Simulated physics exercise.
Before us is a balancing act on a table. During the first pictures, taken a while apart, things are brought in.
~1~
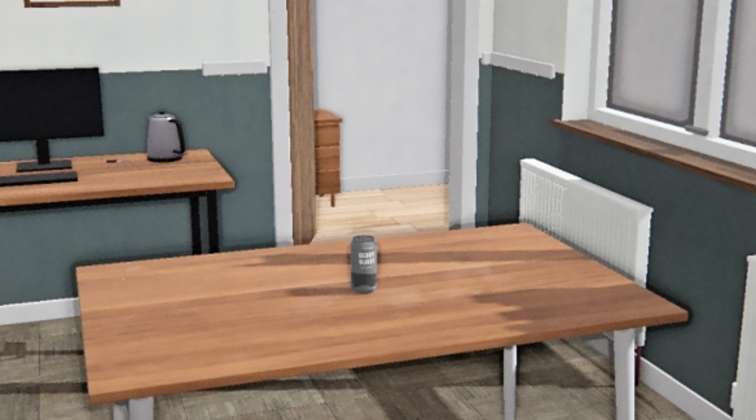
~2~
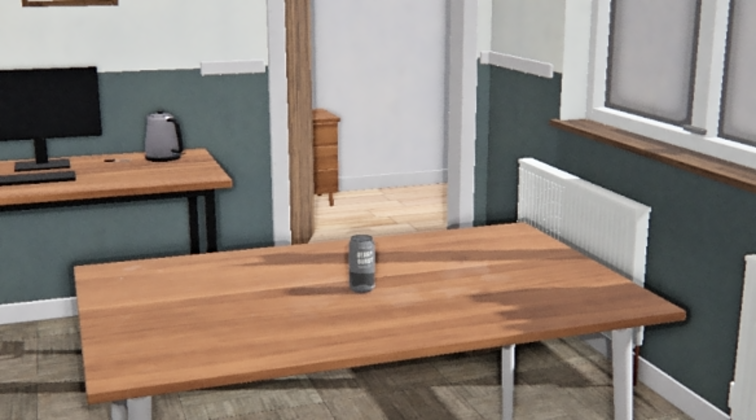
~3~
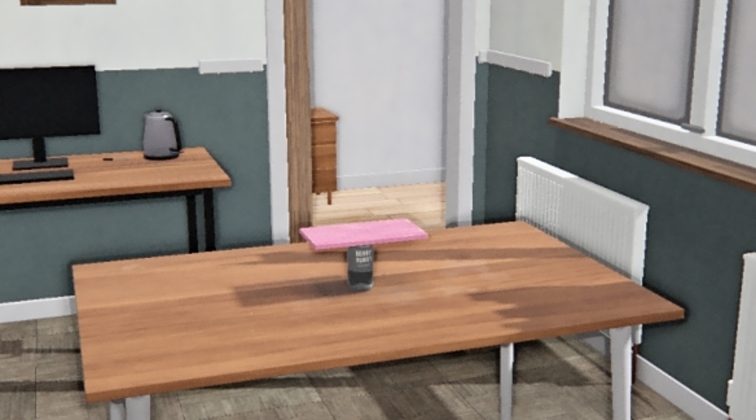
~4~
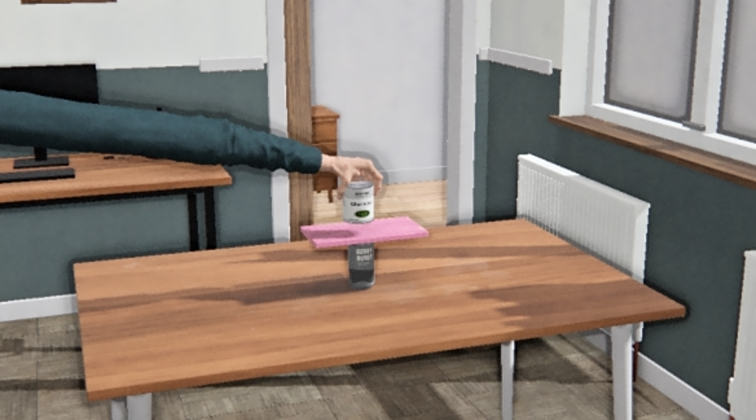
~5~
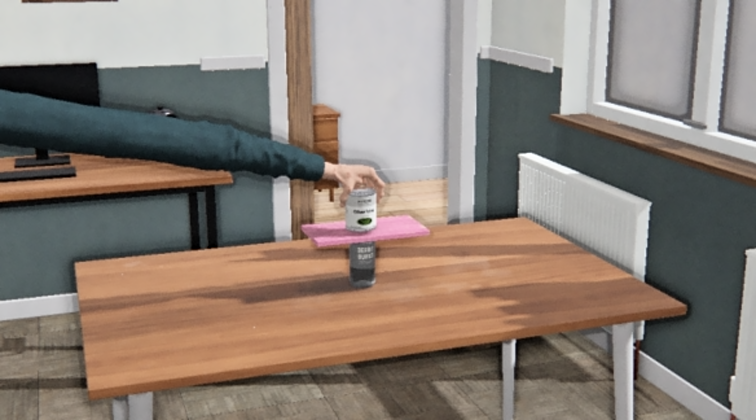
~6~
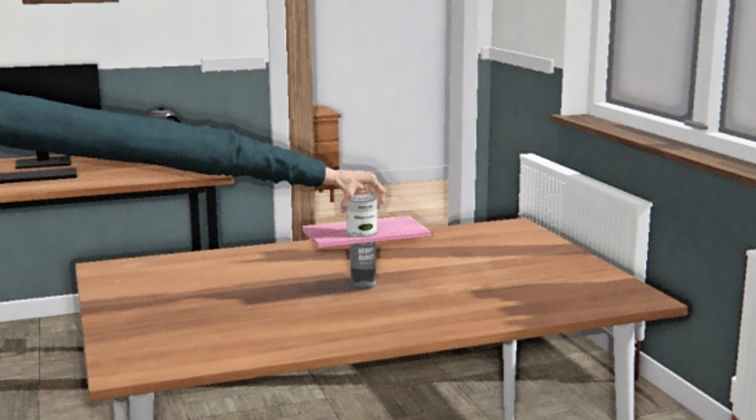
A pink slab appears on top of a grey can standing on a wooden table, then a hand reaching in from the left holds a white tin above it and lowers the tin slightly onto the slab.
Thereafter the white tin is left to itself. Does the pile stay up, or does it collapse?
My guess is it stays in place.
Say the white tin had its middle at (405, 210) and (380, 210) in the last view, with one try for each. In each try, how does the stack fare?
Result one: The stack falls. Result two: The stack stands.
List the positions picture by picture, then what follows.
In the first picture, the last thing is not in view yet; grey can (364, 265).
In the second picture, the last thing is not in view yet; grey can (362, 264).
In the third picture, the last thing is not in view yet; grey can (360, 263).
In the fourth picture, on its way; white tin (358, 202); grey can (361, 261).
In the fifth picture, on its way; white tin (361, 209); grey can (362, 259).
In the sixth picture, in place under the hand; white tin (361, 215); grey can (363, 260).
Then, 0.20 s past the last view, nothing moves.
Then, 0.60 s past the last view, white tin resting near (361, 216).
Finally, all 3 still in place. Final places as the last picture's camera would see them, white tin near (361, 216). The stack keeps its balance.
